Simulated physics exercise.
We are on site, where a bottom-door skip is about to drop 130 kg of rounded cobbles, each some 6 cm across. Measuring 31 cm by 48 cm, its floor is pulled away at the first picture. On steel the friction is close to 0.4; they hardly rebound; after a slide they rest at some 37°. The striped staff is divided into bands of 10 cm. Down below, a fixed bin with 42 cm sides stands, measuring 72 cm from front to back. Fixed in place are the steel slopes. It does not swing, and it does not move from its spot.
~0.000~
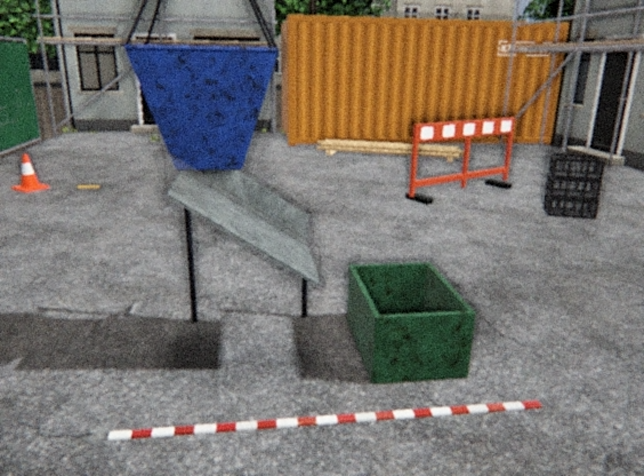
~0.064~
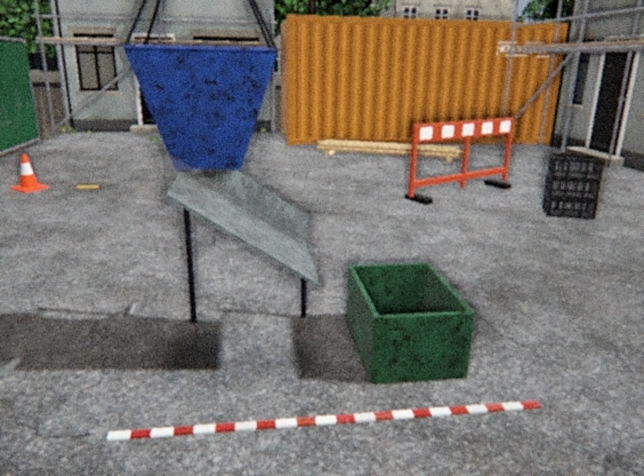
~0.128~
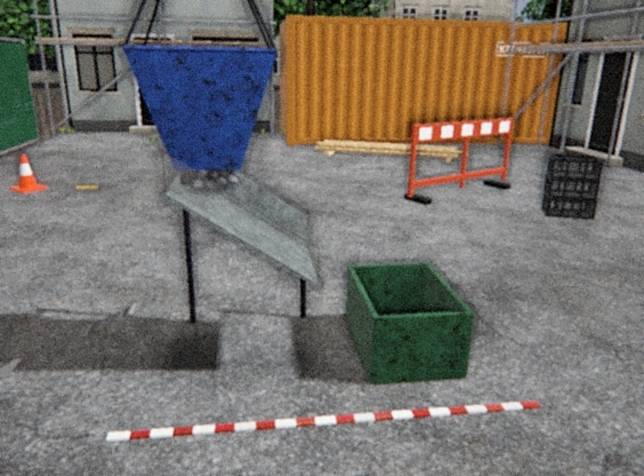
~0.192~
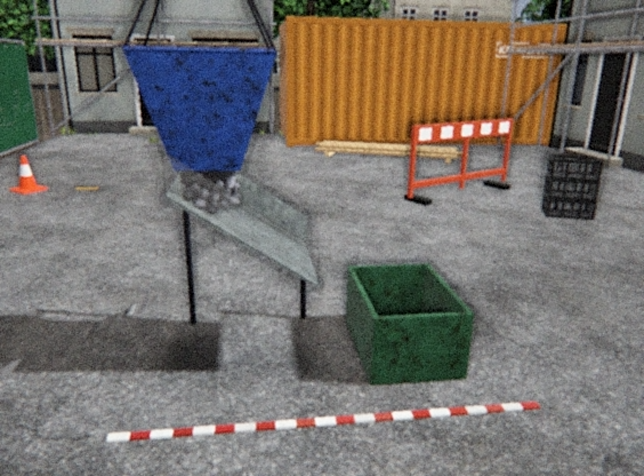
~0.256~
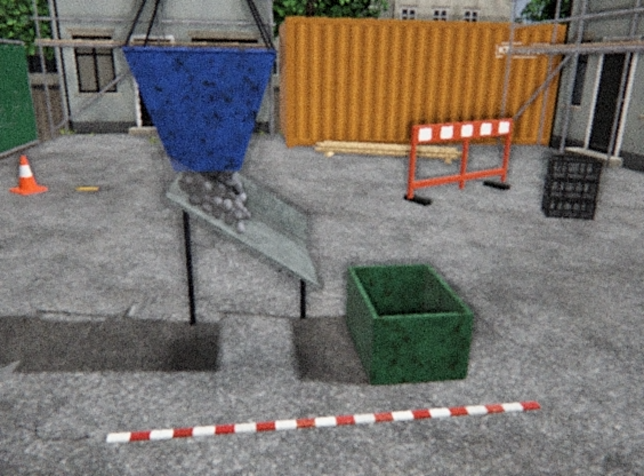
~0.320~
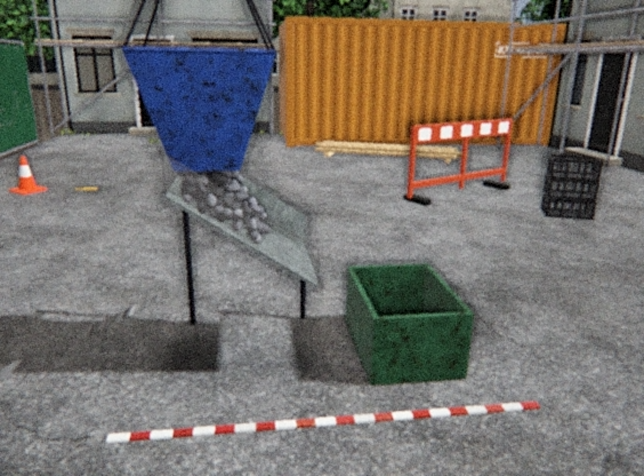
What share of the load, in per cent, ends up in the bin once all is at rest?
Roughly 14 %.
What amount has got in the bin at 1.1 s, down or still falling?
Roughly 5 percent by that time.
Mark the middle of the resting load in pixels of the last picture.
Near (338, 342).
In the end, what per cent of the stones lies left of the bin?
I'd put it at roughly 80 in a hundred.
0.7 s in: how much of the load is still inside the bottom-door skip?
Estimate: About 20 %.
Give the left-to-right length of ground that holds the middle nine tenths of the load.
Horizontal spread approx 90 cm.
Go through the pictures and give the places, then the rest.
In the first picture, the outlet is at (209, 159); nothing has dropped yet.
In the second picture, the outlet is at (208, 159); 2 % is out.
In the third picture, the outlet is at (207, 160); 10 % is out, the lowest stones still above the rim at (211, 179), 112 cm up.
In the fourth picture, the outlet is at (207, 160); 17 % is out, the lowest stones still above the rim at (214, 200), 100 cm up.
In the fifth picture, the outlet is at (207, 161); 26 % is out, the lowest stones still above the rim at (242, 217), 90 cm up.
In the sixth picture, the outlet is at (207, 161); 36 % is out, the lowest stones still above the rim at (258, 225), 83 cm up.
After 0.7 s, 19 % in the bottom-door skip, 65 % on the steel, 15 % falling or lying left of the bin, 1 % falling or lying in the bin; the stones farthest right are at (365, 285).
After 1.1 s, 0 % in the bottom-door skip, 44 % on the steel, 50 % falling or lying left of the bin, 6 % falling or lying in the bin; the stones farthest right are at (428, 334).
After 1.7 s, 0 % in the bottom-door skip, 1 % on the steel, 83 % falling or lying left of the bin, 14 % falling or lying in the bin, 3 % falling or lying beside or right of the bin; the stones farthest right are at (436, 329).
After 2.6 s, 0 % in the bottom-door skip, 81 % falling or lying left of the bin, 14 % falling or lying in the bin, 5 % falling or lying beside or right of the bin; the stones farthest right are at (441, 337).
After 4.5 s, 0 % in the bottom-door skip, 81 % left of the bin, 14 % in the bin, 5 % beside or right of the bin; the stones farthest right are at (441, 337).
